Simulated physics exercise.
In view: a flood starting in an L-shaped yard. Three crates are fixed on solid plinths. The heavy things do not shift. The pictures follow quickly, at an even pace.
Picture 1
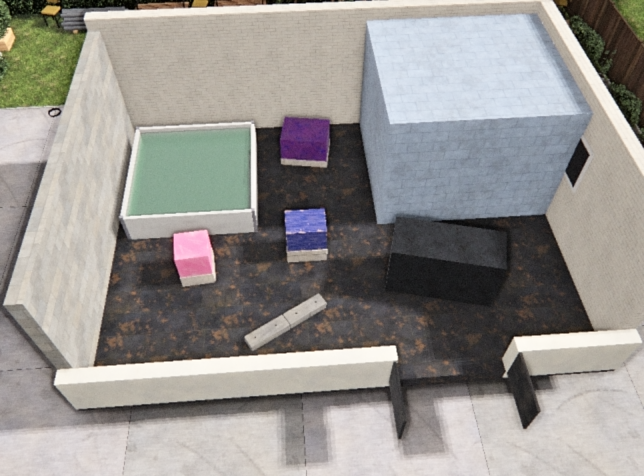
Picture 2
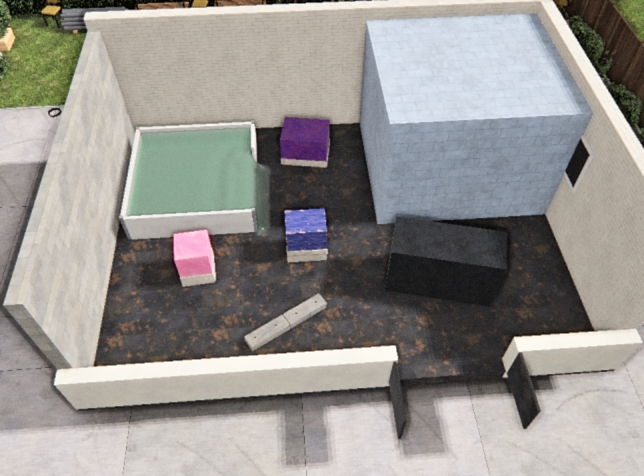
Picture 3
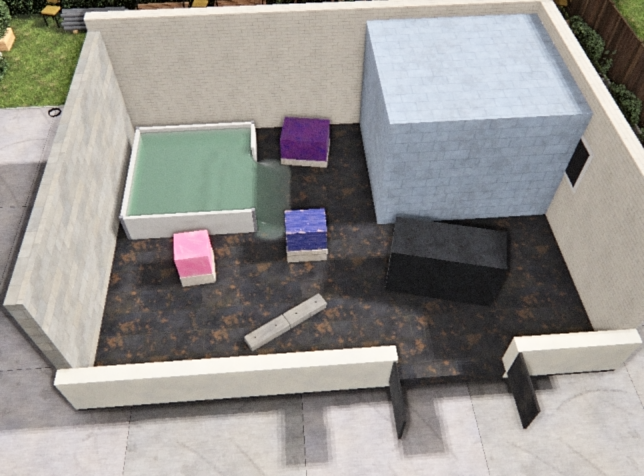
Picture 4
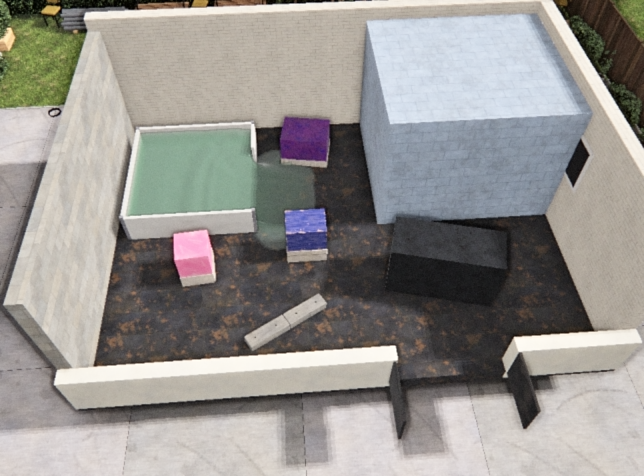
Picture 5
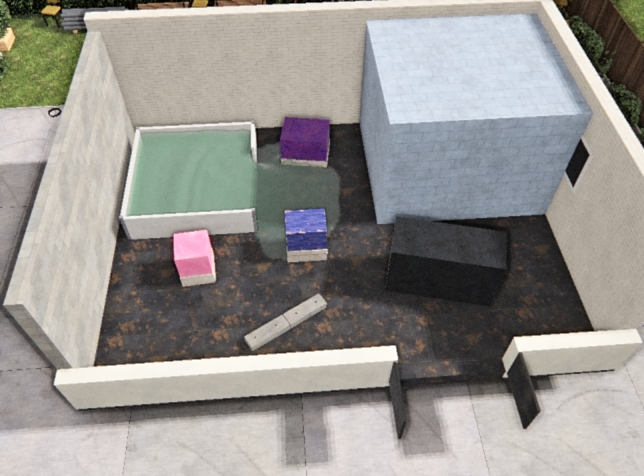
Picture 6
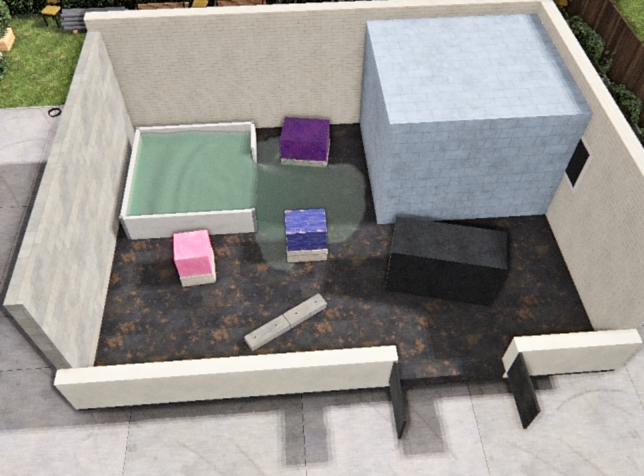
Green water sits still in a pale-walled tank at the left of a walled yard, then pours out through its right side onto the dark floor. The spill widens between the purple and blue blocks, then spreads around the blue one and rightward toward the large pale-blue block.
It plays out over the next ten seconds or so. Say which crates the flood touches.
In the end: The blue crate stays dry; the pink crate stays dry; the purple crate gets wet.
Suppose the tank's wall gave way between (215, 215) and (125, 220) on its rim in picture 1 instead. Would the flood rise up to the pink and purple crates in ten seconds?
One by one: The pink one ends up wet, the purple one is safe.
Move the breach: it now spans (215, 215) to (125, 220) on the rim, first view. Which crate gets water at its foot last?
That is the one in purple.
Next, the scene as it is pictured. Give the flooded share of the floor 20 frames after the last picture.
Some 55 per cent.
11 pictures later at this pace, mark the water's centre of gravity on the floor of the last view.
Roughly at (260, 195).
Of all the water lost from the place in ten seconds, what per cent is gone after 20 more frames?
About 0 per cent.
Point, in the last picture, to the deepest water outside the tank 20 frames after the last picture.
Around (355, 123).
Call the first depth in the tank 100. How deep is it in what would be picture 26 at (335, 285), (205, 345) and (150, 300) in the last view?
In that order: 8, 4 and 0 per cent.
A moment on, water covers 20 % of the floor; the blue crate water round its plinth, the pink crate not reached, the purple crate water round its plinth.
Next, water covers 30 % of the floor; the blue crate water round its plinth, the pink crate not reached, the purple crate water round its plinth.
Then, water covers 55 % of the floor; the blue crate water round its plinth, the pink crate not reached, the purple crate water round its plinth.
Later, water covers 90 % of the floor; the blue crate water round its plinth, the pink crate water round its plinth, the purple crate water round its plinth.
In the end, water covers 100 % of the floor; the blue crate stayed above the water, the pink crate stayed above the water, the purple crate was topped.
